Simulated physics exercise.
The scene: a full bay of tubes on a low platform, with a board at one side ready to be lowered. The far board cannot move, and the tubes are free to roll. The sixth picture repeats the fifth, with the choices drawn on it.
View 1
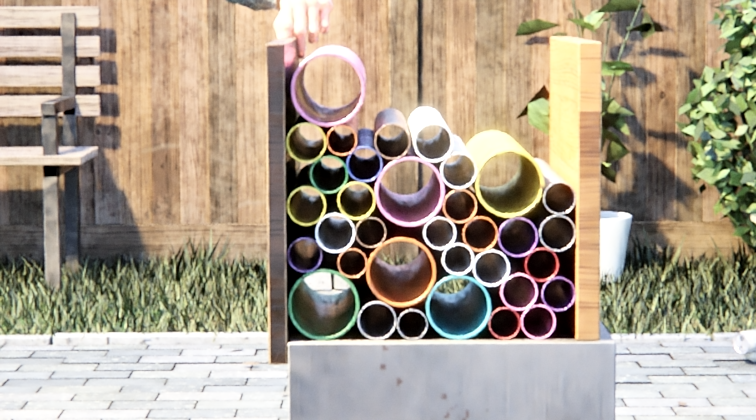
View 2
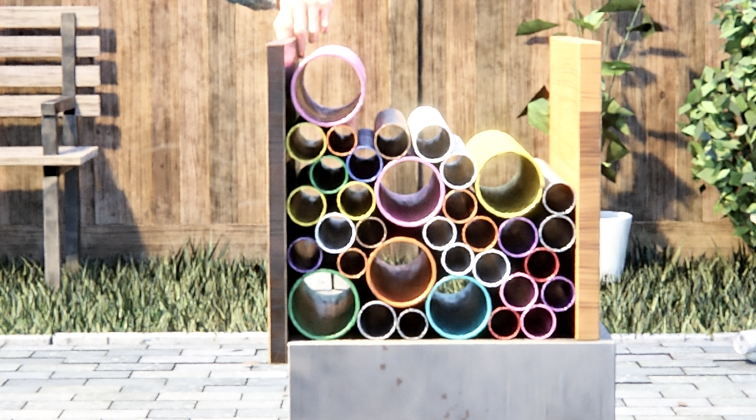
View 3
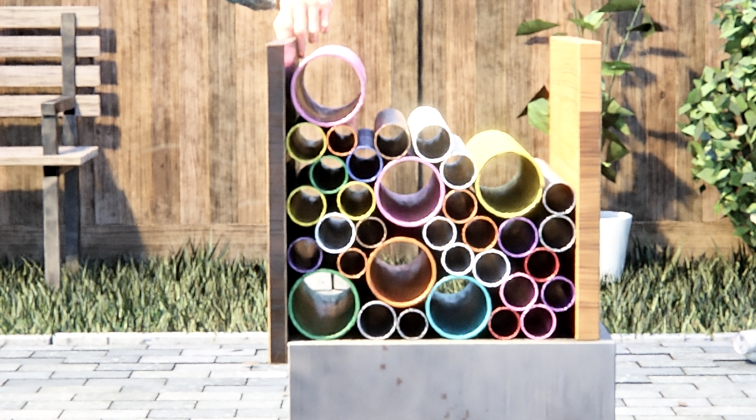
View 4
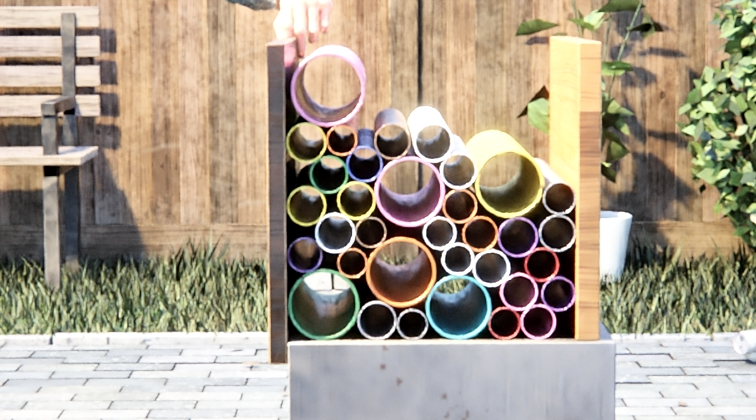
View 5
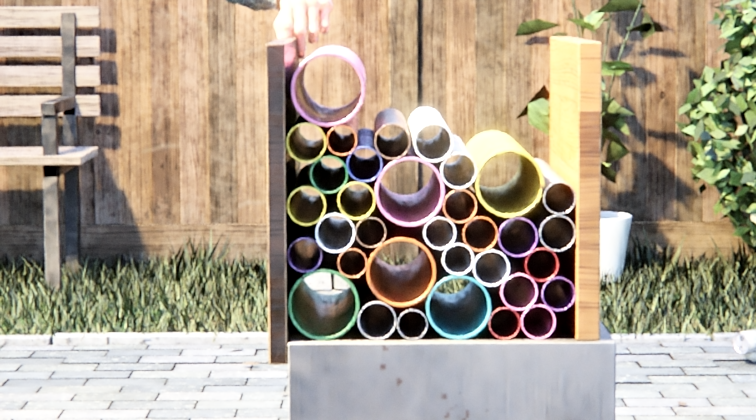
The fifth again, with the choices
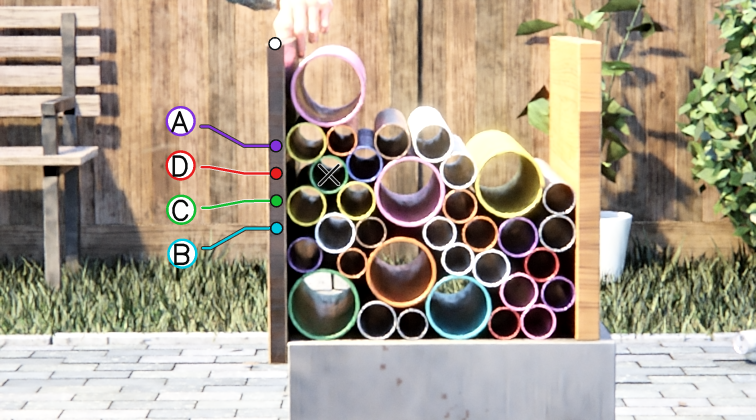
To begin with, colourful tubes of different sizes sit stacked between two upright boards on a low platform, in front of a wooden fence, while a hand at the top left touches the large pink tube. Through to the end, the hand stays there and nothing visibly moves.
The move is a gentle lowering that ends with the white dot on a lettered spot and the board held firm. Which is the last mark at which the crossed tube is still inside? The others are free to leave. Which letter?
B is the limit.
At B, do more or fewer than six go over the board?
Fewer than six.
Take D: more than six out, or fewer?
At D, fewer than six.
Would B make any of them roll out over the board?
Yes.
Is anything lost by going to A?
No, at A.
On the copy, A at (276, 146); B at (277, 229); C at (277, 201); D at (277, 173); the cross at (329, 175); the white dot at (275, 43).
On B. First, top of the board (286, 123).
Then, top of the board (287, 214).
Finally, top of the board (287, 228), two out over the board, the crossed one still inside.
By contrast, A keeps the crossed one inside; C keeps the crossed one inside; D keeps the crossed one inside.
